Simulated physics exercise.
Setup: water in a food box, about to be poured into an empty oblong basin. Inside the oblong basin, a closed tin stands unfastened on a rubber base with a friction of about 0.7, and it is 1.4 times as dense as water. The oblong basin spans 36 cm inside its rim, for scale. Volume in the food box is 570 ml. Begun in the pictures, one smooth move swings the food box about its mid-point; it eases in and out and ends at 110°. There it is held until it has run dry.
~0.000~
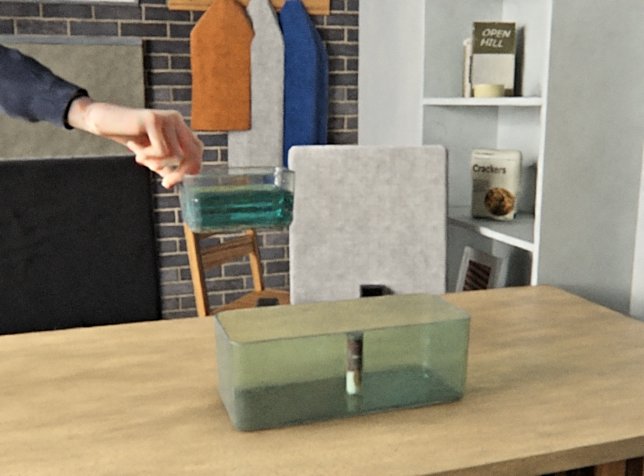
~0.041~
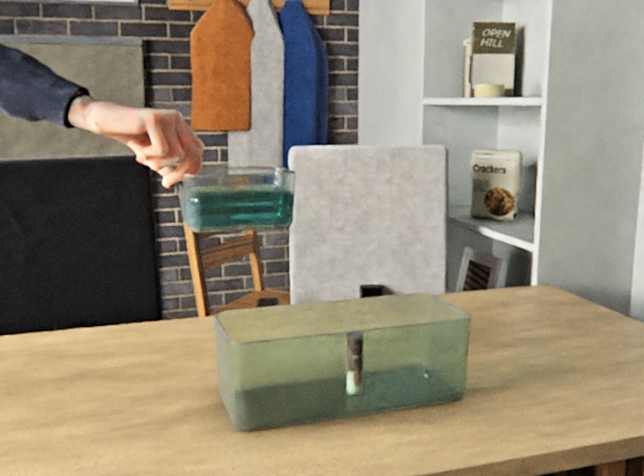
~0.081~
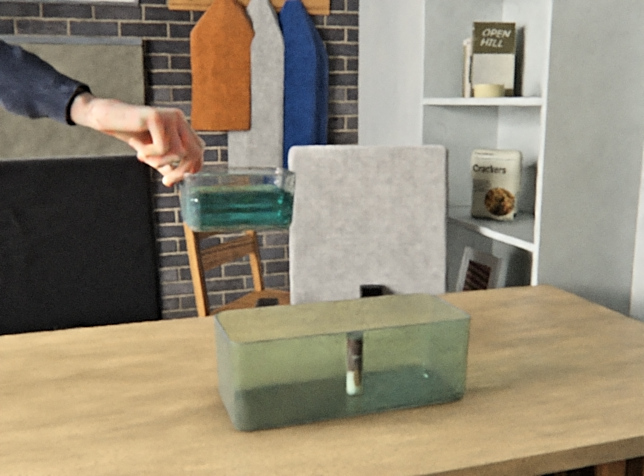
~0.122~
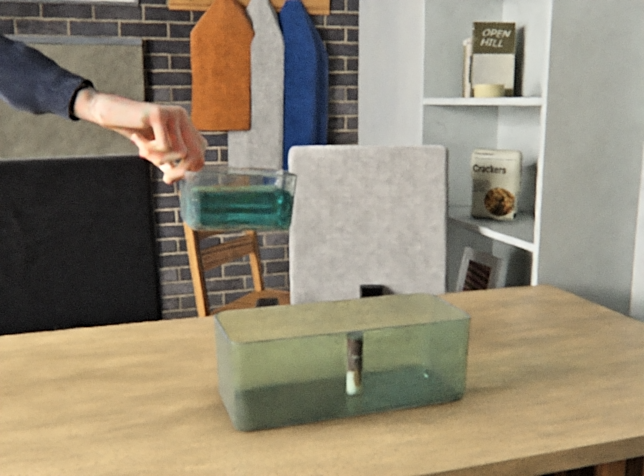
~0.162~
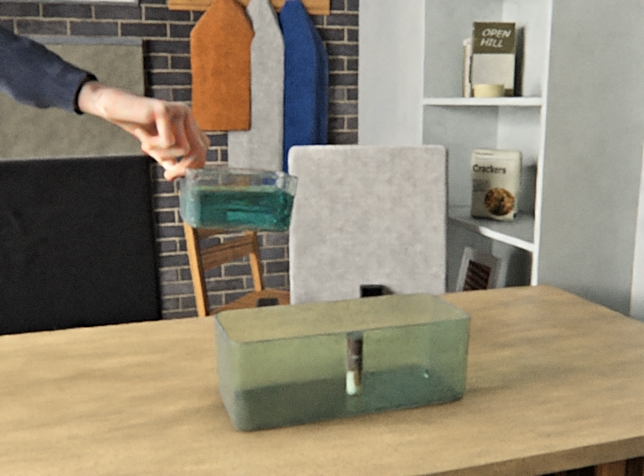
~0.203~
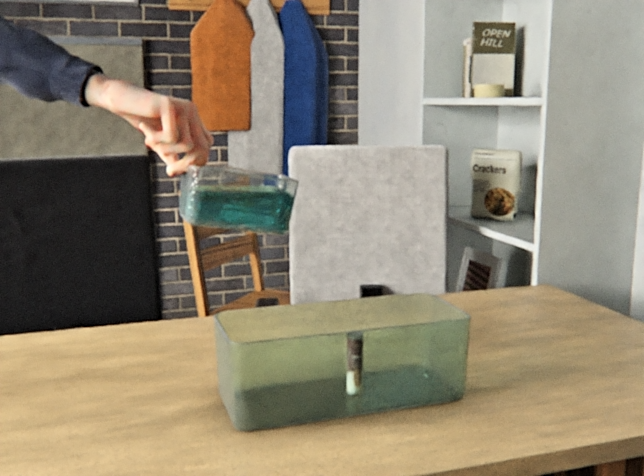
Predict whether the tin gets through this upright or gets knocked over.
Upright.
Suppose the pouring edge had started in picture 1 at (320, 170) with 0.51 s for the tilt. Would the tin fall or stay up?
Then it tips over.
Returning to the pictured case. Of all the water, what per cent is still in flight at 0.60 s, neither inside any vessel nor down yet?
Close to 40 per cent, I'd say.
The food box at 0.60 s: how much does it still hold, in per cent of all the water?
I'd estimate some 54 % remains.
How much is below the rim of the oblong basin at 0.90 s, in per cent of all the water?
80 per cent, give or take a little.
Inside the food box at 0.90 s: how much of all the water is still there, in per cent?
Roughly 9 percent remains.
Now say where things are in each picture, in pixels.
In the first picture, it leans 0°; its right rim is at (288, 171); the water meets the walls at (185, 192) and (285, 188); the oblong basin's rim runs from (221, 329) to (450, 306); the tin's top is at (355, 337).
In the second picture, it leans 0°; its right rim is at (288, 171); the water meets the walls at (184, 192) and (285, 188).
In the third picture, it leans 2°; its right rim is at (289, 172); the water meets the walls at (185, 191) and (285, 188).
In the fourth picture, it leans 4°; its right rim is at (289, 174); the water meets the walls at (184, 191) and (285, 189).
In the fifth picture, it leans 6°; its right rim is at (290, 177); the water meets the walls at (185, 191) and (286, 190).
In the sixth picture, it leans 10°; its right rim is at (291, 180); the water meets the walls at (185, 191) and (286, 190).
By 0.60 s the tilt is 69° and 54 per cent is still to pour; the tin stands where it began.
By 0.90 s the tilt is 105° and 9 per cent is still to pour; the tin stands where it began.
By 1.21 s the tilt is 110° and 0 per cent is still to pour; the tin stands where it began.
By 1.54 s the tilt is 110° and 0 per cent is still to pour; the tin stands where it began.
At rest the tin stands where it began.
